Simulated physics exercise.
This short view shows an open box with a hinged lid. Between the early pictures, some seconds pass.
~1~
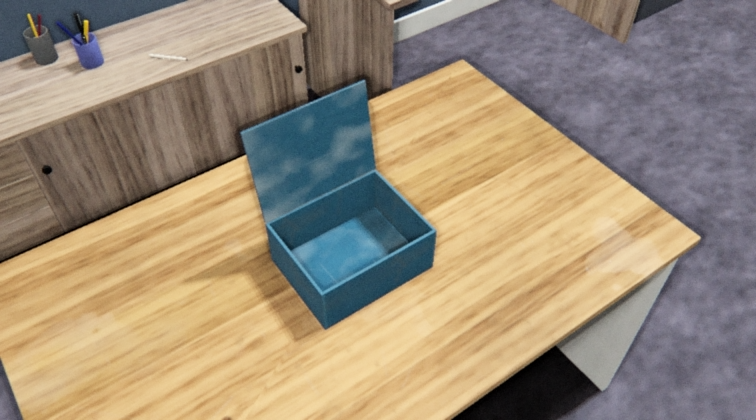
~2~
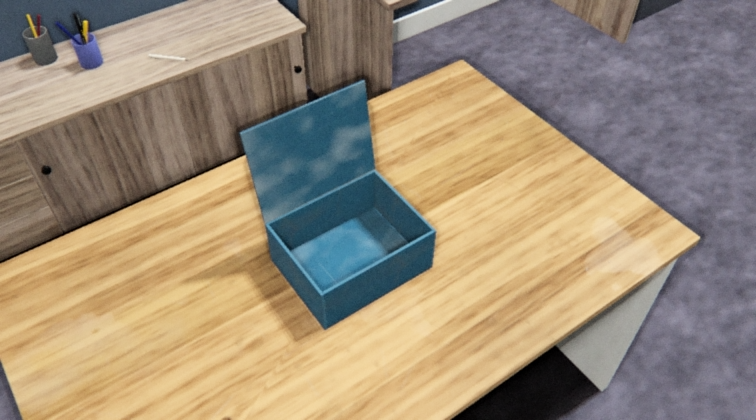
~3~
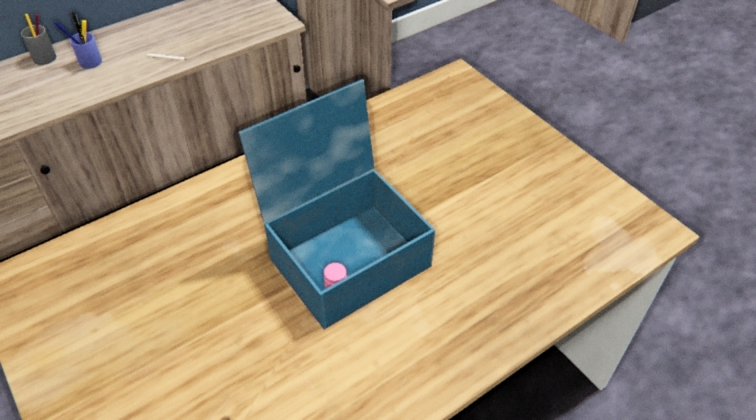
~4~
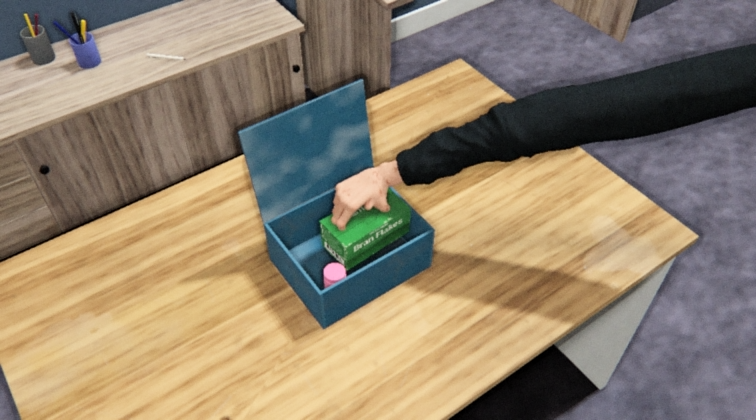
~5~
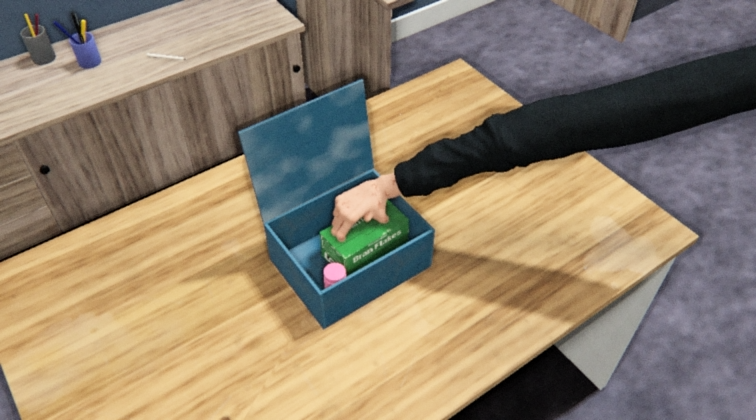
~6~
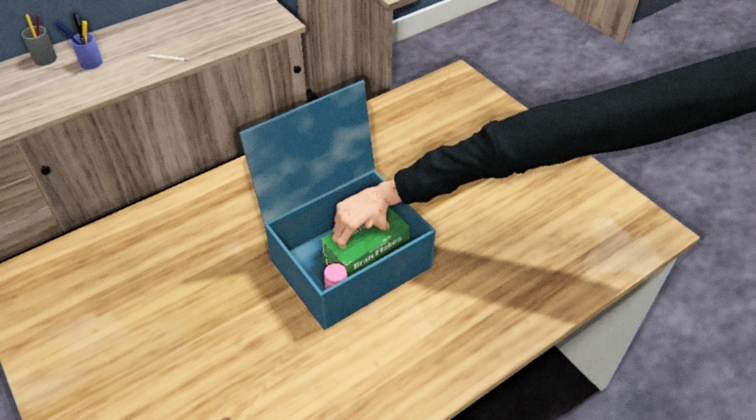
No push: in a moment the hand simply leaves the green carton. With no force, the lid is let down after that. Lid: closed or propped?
Closed.
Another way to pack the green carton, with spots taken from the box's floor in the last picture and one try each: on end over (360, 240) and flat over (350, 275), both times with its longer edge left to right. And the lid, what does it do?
Trial 1: Lid propped open. Trial 2: Lid lowered.
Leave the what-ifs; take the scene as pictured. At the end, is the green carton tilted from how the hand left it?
Looking at the last picture, it is left as set.
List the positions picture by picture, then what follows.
In the first frame, the last thing is not in view yet.
In the second frame, the last thing is not in view yet.
In the third frame, the last thing is not in view yet.
In the fourth frame, on its way; green carton (366, 226).
In the fifth frame, on its way; green carton (365, 238).
In the sixth frame, put in, still held; green carton (366, 244).
Then, 1.20 s past the last view, lid starting down.
Then, 1.60 s past the last view, lid 57° above the rim.
Then, 1.80 s past the last view, lid 38° above the rim.
Then, 2.10 s past the last view, lid 2° above the rim.
Finally, lid shut; both still in place. Final places as the last picture's camera would see them, green carton near (366, 244).
